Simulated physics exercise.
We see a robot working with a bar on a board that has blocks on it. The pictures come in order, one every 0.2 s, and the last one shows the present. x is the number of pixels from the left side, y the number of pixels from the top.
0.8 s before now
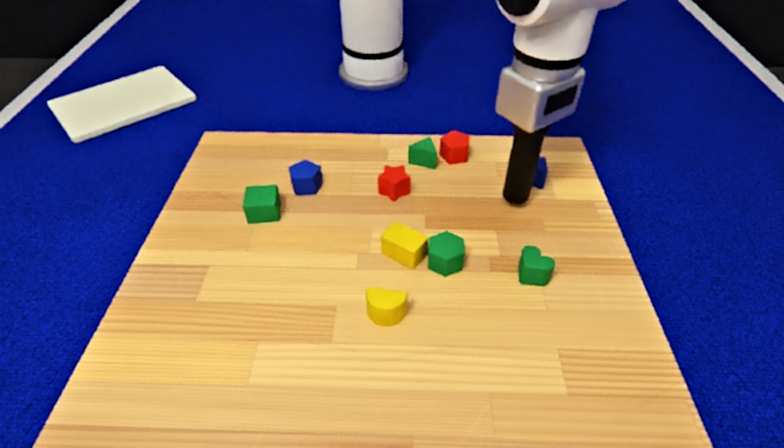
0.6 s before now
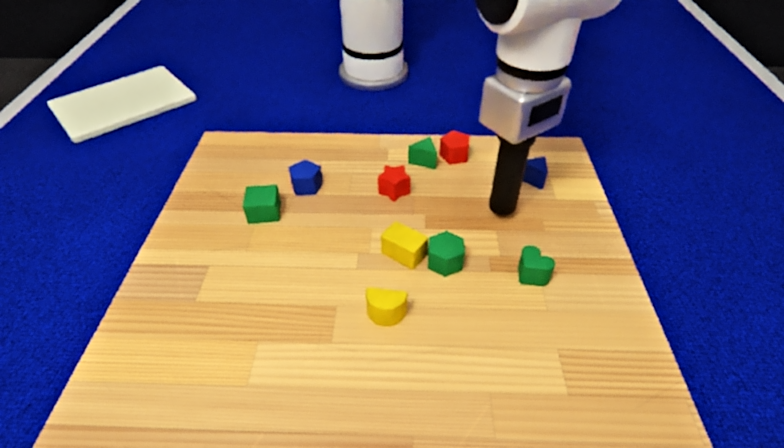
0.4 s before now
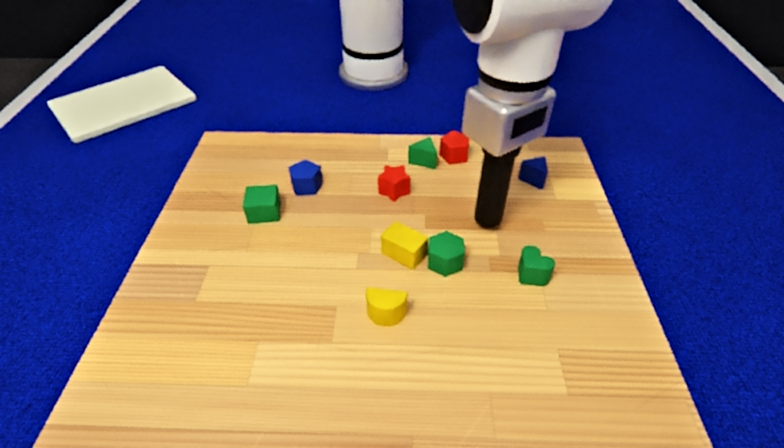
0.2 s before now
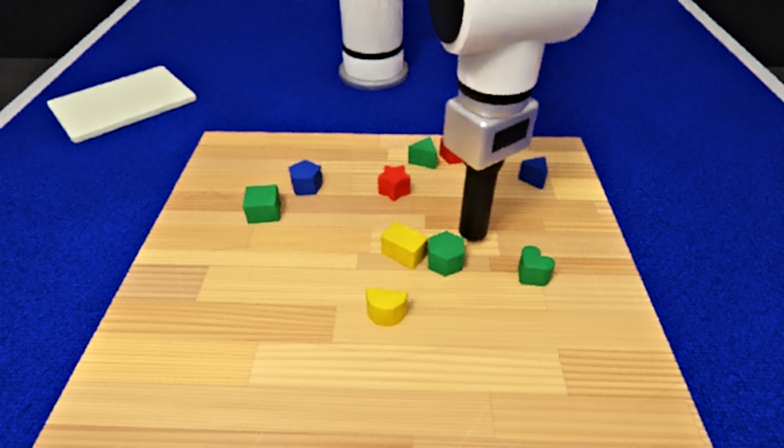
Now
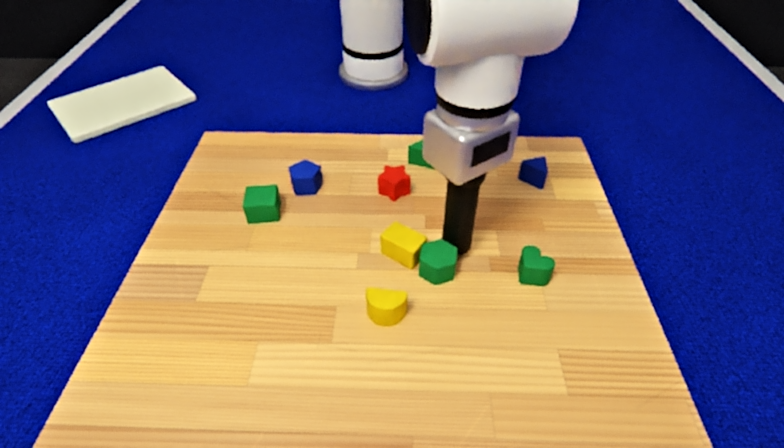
A robot arm moved its black bar down and to the left across a wooden board of colored blocks, then nudged the green hexagon slightly while the other blocks stayed put.
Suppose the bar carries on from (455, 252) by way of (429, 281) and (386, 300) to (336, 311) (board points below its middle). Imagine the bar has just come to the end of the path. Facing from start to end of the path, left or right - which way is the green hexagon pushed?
Its shift is leftward.
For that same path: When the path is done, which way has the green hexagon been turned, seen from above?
The turn is anti-clockwise.
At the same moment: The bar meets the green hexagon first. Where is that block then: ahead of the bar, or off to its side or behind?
Shed along the way.
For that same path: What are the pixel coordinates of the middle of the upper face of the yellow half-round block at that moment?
Its top middle is near (356, 322).
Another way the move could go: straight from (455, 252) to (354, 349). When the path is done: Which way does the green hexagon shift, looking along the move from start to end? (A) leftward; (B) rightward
I choose A.
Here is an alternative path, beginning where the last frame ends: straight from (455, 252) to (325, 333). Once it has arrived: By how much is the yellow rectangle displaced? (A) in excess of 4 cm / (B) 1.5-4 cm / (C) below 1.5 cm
C
On the path given first. One third of the way, bar at (429, 274); yellow half-round block at (381, 301), turned 20° clockwise; green hexagon at (411, 286).
Two thirds of the way, bar at (386, 293); yellow half-round block at (358, 320), turned 60° clockwise; green hexagon at (390, 312), turned 40° anticlockwise.
At the end, bar at (335, 304); yellow half-round block at (356, 322), turned 60° clockwise; yellow rectangle still; green hexagon at (389, 313), turned 45° anticlockwise.
